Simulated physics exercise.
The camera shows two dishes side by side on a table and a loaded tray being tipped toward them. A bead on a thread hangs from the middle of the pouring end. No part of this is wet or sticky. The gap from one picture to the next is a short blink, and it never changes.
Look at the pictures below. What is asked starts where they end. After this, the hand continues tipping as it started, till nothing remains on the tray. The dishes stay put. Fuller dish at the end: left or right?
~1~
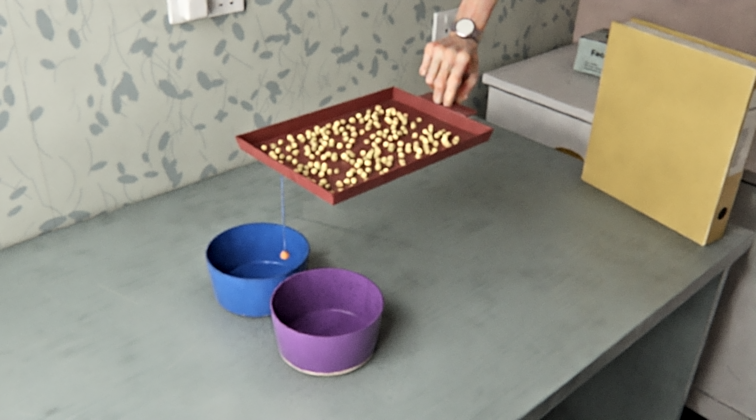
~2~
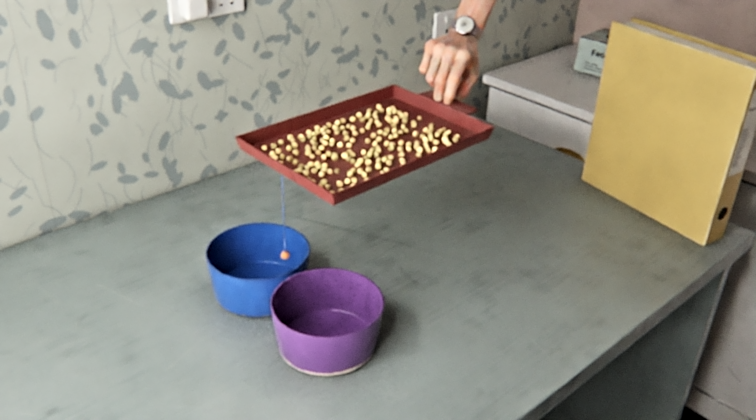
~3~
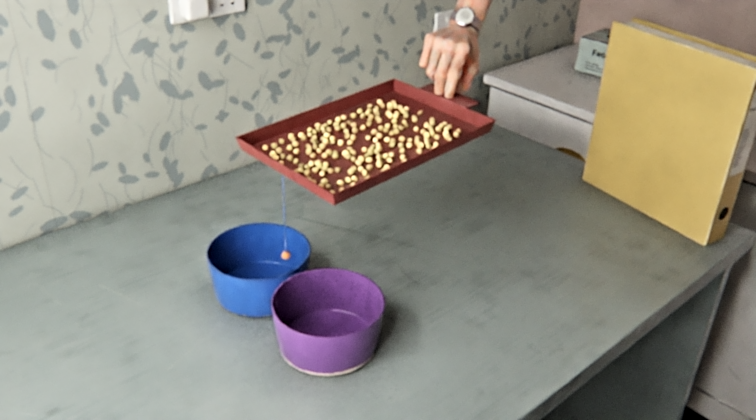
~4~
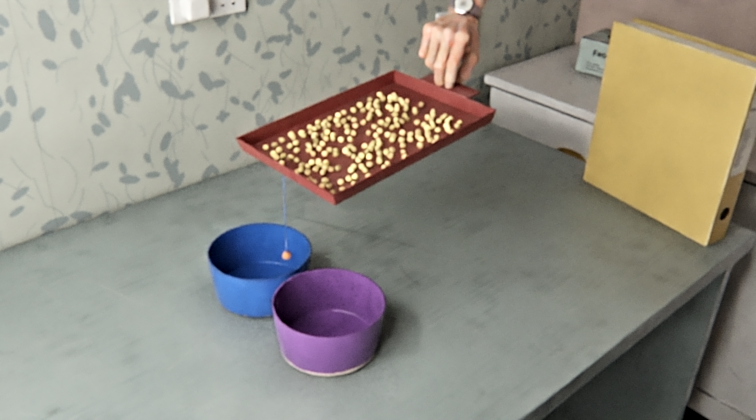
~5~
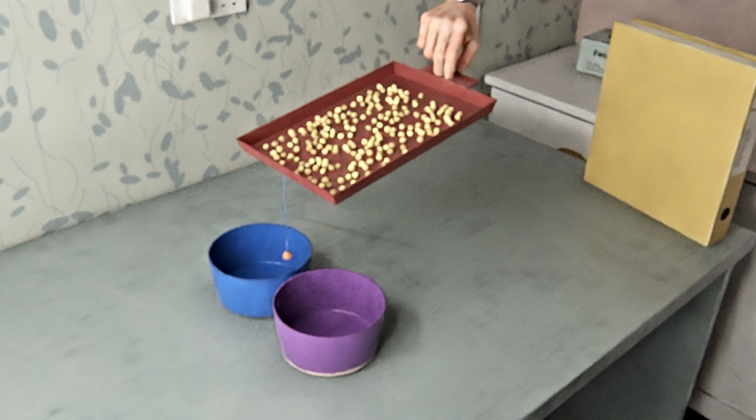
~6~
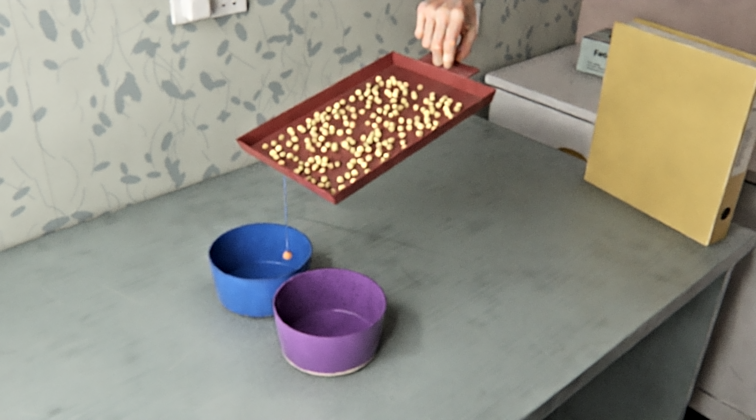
Larger portion: Left.
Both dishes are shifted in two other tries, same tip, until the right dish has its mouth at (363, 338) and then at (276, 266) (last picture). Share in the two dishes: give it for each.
Close to 60 %, followed by close to 70 %.
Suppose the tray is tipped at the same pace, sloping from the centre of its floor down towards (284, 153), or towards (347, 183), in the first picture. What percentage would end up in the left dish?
About 90 and 0 percent.
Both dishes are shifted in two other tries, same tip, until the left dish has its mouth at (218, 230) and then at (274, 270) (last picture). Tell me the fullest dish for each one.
For the first place, the dish on the right side; for the second, the dish on the left side.
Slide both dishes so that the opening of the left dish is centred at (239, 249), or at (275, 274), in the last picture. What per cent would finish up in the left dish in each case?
50 %, 70 %.
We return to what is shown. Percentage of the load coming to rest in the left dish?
Roughly 60 in a hundred.
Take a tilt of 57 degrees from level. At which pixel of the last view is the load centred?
About (288, 159).
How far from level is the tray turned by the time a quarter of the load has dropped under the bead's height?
I'd say close to 100 degrees.
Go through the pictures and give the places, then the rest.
In the first frame, corners of the pouring end near (240, 137) and (333, 191), level; middle of the load near (367, 142), soya beans; left dish near (216, 285); right dish near (283, 342); bead on its thread near (285, 255).
In the second frame, corners of the pouring end near (240, 137) and (333, 191), level; middle of the load near (368, 141).
In the third frame, corners of the pouring end near (241, 137) and (334, 192), tipped barely, level across its low end; middle of the load near (368, 138).
In the fourth frame, corners of the pouring end near (241, 138) and (334, 192), tipped a little, level across its low end; middle of the load near (369, 133).
In the fifth frame, corners of the pouring end near (241, 138) and (334, 192), tipped a little, level across its low end; middle of the load near (369, 128).
In the sixth frame, corners of the pouring end near (241, 139) and (333, 192), tipped a little, level across its low end; middle of the load near (368, 123); left dish near (218, 286); right dish near (285, 342).
Shortly afterwards, tray tipped steeply; all but a few on the tray; only a few in the air.
Next, tray tipped right over; near two thirds on the tray; only a few in the right dish; only a few in the left dish; only a few outside both; near a quarter in the air.
Some moments later, tray tipped past a quarter turn; near a quarter in the right dish; near half in the left dish; near a quarter outside both.
In the end, tray tipped past a quarter turn; near a quarter in the right dish; near half in the left dish; near a quarter outside both.
